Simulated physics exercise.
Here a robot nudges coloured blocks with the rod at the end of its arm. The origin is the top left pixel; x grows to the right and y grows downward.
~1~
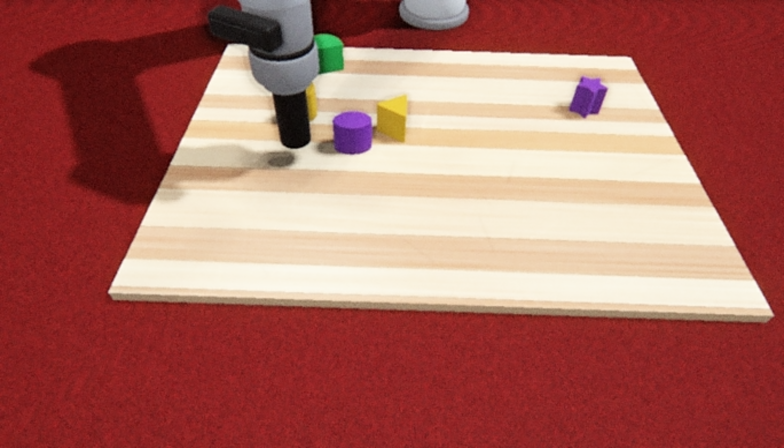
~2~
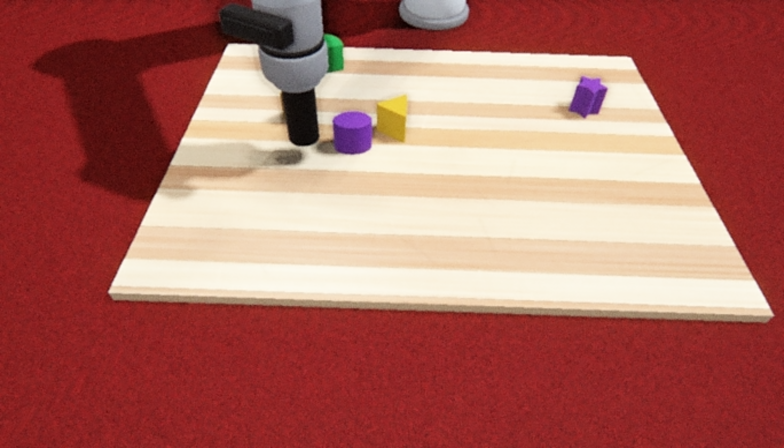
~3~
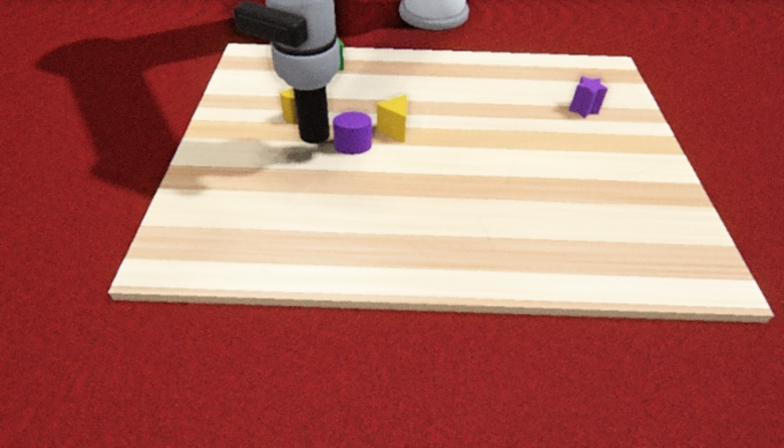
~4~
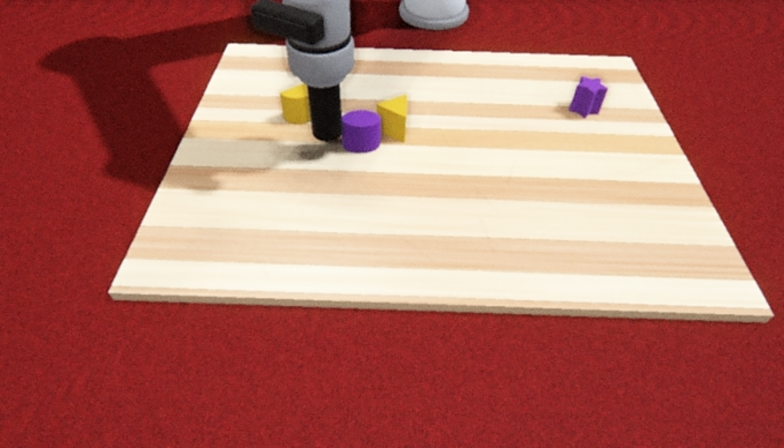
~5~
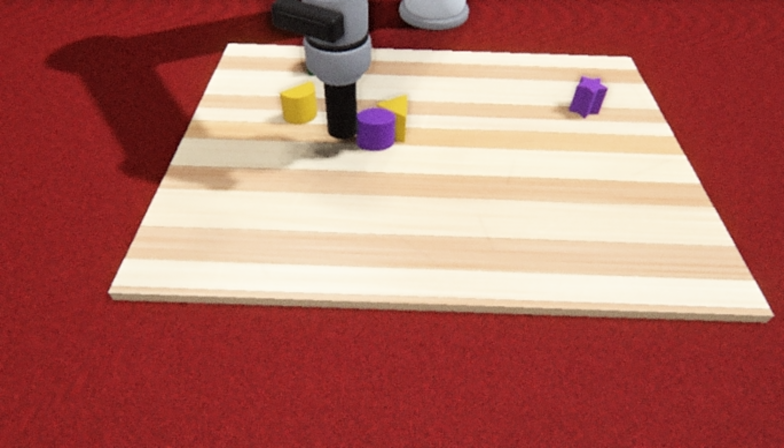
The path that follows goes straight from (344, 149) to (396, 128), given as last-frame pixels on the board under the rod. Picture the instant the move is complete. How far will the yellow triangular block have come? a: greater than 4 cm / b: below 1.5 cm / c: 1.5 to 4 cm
a.
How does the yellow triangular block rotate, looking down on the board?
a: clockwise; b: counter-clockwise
The correct letter is b.
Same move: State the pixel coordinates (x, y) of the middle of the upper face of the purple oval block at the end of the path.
It is going to be at (425, 109).
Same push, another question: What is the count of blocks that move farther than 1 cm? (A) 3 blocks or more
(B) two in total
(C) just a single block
My answer is option B.
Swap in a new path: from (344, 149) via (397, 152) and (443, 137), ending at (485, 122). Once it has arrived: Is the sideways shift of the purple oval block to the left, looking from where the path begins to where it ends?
Yes
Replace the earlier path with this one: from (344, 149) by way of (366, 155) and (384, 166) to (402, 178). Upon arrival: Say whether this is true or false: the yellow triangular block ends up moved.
That claim is true.
The first path, step by step. Halfway along, rod at (370, 120); purple oval block at (403, 111), turned 35° clockwise; yellow triangular block at (415, 98), turned 20° anticlockwise.
At the end, rod at (397, 109); yellow half-round block still; purple oval block at (425, 109), turned 85° clockwise; yellow triangular block at (427, 92), turned 30° anticlockwise.
